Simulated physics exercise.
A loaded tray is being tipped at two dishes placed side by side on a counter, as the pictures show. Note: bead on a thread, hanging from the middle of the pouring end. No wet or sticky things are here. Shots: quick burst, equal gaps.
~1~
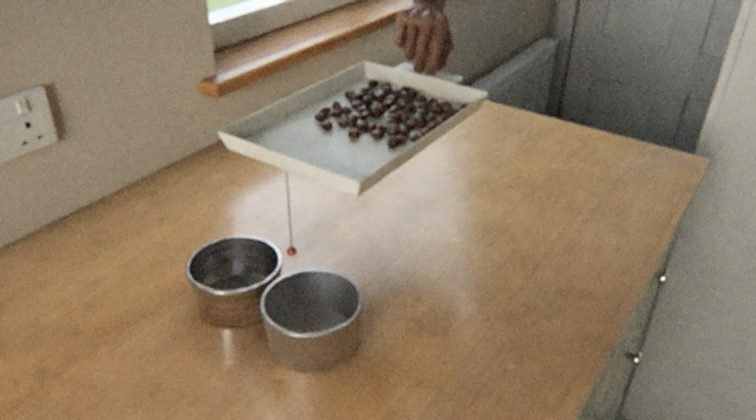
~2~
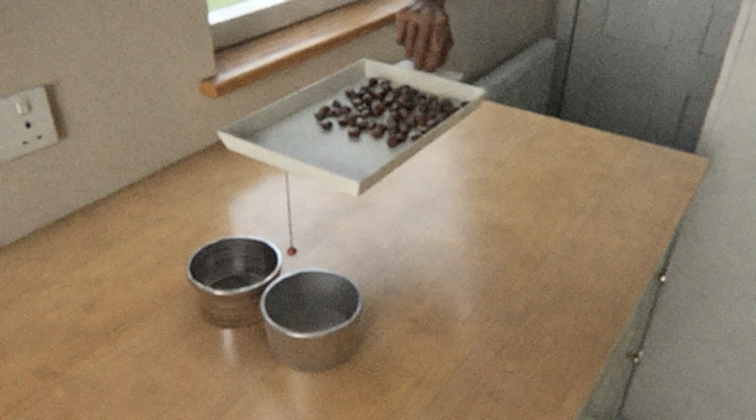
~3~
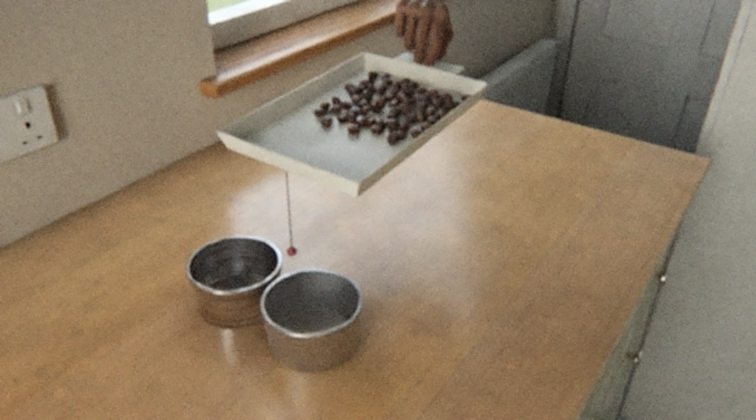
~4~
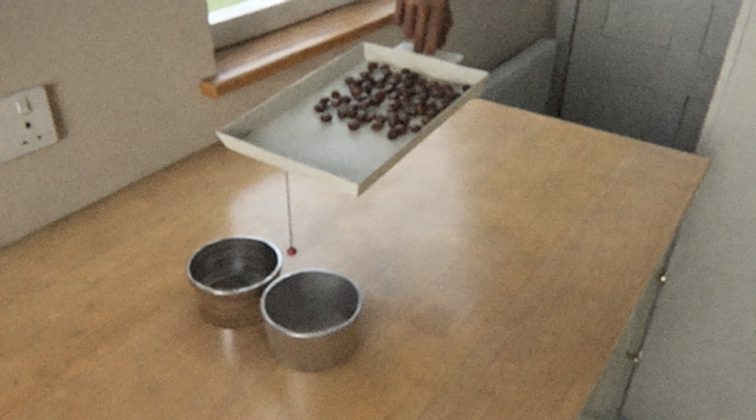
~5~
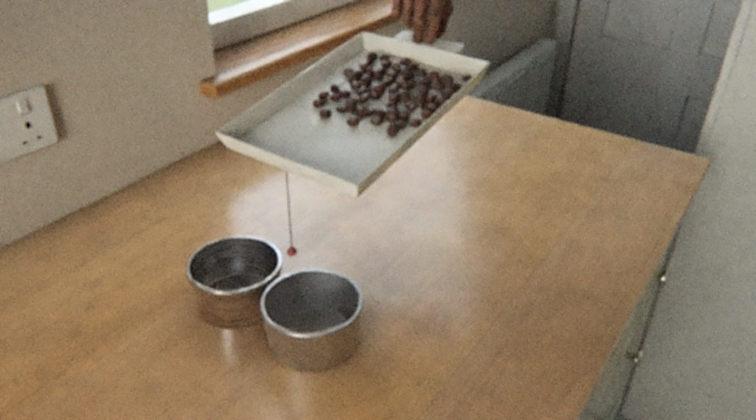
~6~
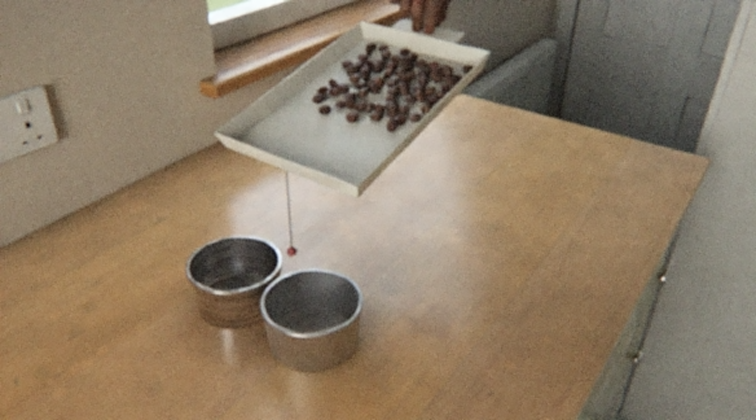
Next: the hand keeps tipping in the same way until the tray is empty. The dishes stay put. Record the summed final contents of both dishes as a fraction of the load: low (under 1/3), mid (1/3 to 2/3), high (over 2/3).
Recorded: High.
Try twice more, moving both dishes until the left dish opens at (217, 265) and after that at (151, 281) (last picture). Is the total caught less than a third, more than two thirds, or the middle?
For the first try it's over two thirds, and for the second it's less than a third.
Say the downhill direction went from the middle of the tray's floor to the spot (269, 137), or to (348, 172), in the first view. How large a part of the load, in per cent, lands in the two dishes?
You'd get 40 per cent the first time and 70 per cent the second time.
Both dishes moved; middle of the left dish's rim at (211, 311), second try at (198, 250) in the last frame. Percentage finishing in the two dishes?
10 %, then 60 %.
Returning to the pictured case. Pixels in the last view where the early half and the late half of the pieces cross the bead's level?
Near (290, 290) to start, and near (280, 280) afterwards.
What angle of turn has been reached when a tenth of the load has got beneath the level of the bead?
Roughly 65 degrees from level.
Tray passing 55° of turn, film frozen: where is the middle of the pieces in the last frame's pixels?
In the last view, the load is centred close to (301, 156).
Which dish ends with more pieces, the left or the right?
Well, that is the right of the two.
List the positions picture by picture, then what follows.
Corners of the pouring end at (226, 131) and (358, 178), level; middle of the load at (394, 111), flat chocolate drops; left dish at (203, 302); right dish at (281, 345); bead on its thread at (292, 252), in the first frame.
Corners of the pouring end at (226, 131) and (357, 178), level; middle of the load at (394, 109), in the second frame.
Corners of the pouring end at (226, 131) and (357, 178), tipped barely, level across its low end; middle of the load at (394, 105), in the third frame.
Corners of the pouring end at (225, 131) and (356, 179), tipped a little, level across its low end; middle of the load at (394, 97), in the fourth frame.
Corners of the pouring end at (224, 131) and (356, 180), tipped a little, level across its low end; middle of the load at (393, 90), in the fifth frame.
Corners of the pouring end at (223, 131) and (355, 181), tipped a little, level across its low end; middle of the load at (393, 83); left dish at (203, 302); right dish at (281, 345), in the sixth frame.
Soon, tray tipped steeply; nearly all on the tray; a stray few in the air.
A while on, tray tipped right over; about two thirds on the tray; a small part in the right dish; a stray few in the left dish; a stray few outside both; a small part in the air.
Towards the end, tray tipped past a quarter turn; about two thirds in the right dish; about a third in the left dish; a small part outside both.
Finally, tray tipped past a quarter turn; about two thirds in the right dish; about a third in the left dish; a small part outside both.
